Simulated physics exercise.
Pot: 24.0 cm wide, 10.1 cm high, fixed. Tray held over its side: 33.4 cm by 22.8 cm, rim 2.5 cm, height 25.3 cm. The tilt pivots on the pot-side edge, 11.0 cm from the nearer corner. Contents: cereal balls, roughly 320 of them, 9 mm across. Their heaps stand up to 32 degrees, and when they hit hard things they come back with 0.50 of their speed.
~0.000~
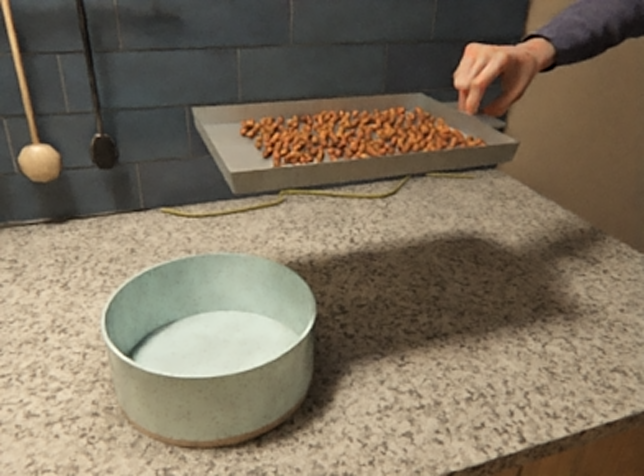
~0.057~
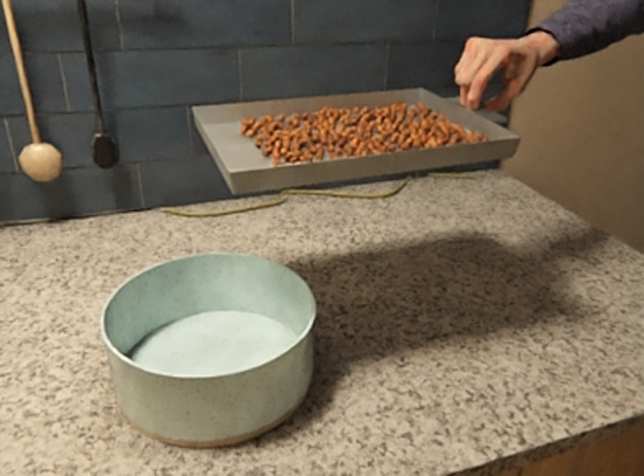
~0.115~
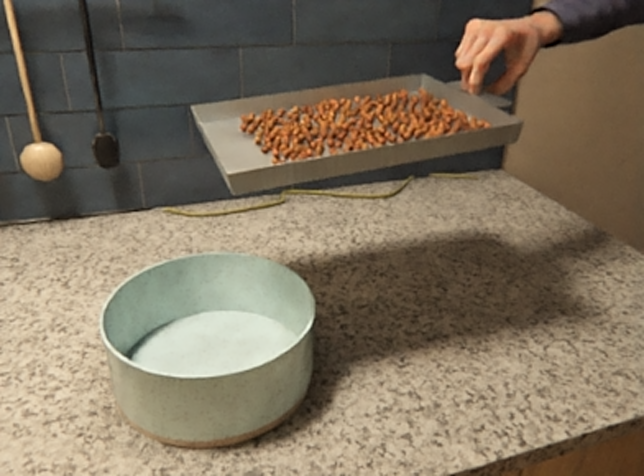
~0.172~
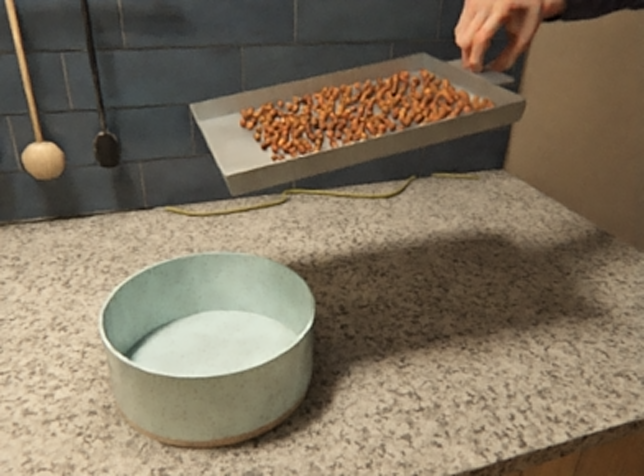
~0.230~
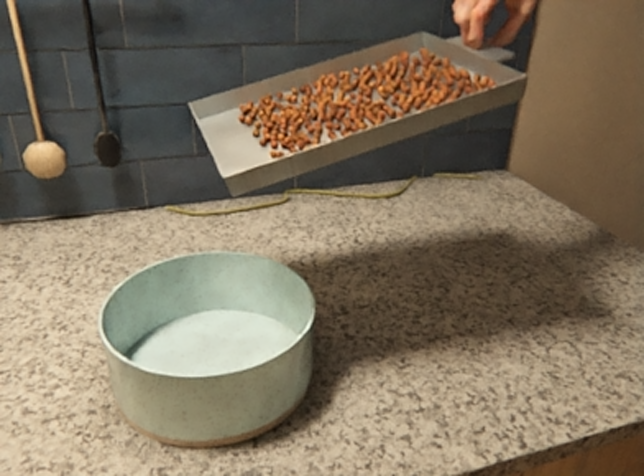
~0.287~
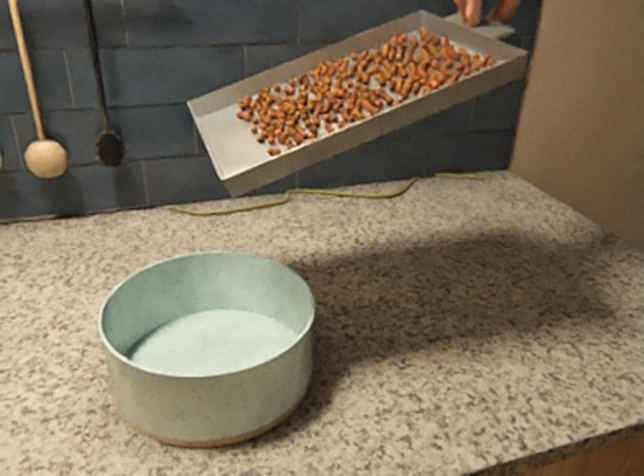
A grey tray of small brown pieces, held above a speckled counter, started out level, then a hand lifted its right end so it sloped down to the left near a pale green pot.
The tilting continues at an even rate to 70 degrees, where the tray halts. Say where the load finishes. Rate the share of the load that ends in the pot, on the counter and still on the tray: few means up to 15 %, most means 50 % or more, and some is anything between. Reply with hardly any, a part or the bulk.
Pot: A part; counter: Hardly any; left on the tray: The bulk.
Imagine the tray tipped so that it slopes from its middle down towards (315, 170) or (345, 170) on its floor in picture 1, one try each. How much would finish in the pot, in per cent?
Roughly 25 % for the first direction, roughly 5 % for the second.
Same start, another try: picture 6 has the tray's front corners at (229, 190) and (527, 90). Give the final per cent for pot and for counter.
Pot 35 % / counter 0 %.
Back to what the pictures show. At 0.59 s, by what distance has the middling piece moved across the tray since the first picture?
Displacement on the tray: Roughly 9 cm.
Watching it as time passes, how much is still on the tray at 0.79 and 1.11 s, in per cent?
Earlier moment 100, later moment 70.
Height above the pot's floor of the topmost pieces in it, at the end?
1.5 cm.
After 0.59 s, tilt 44 degrees; the tray holds 100 %, the pot 0 %.
After 0.79 s, tilt 61 degrees; the tray holds 100 %, the pot 0 %.
After 1.11 s, tilt 70 degrees; the tray holds 70 %, the pot 20 %.
In the end, at 2.0 s, pot 25 %, counter 5 %, tray 70 %.
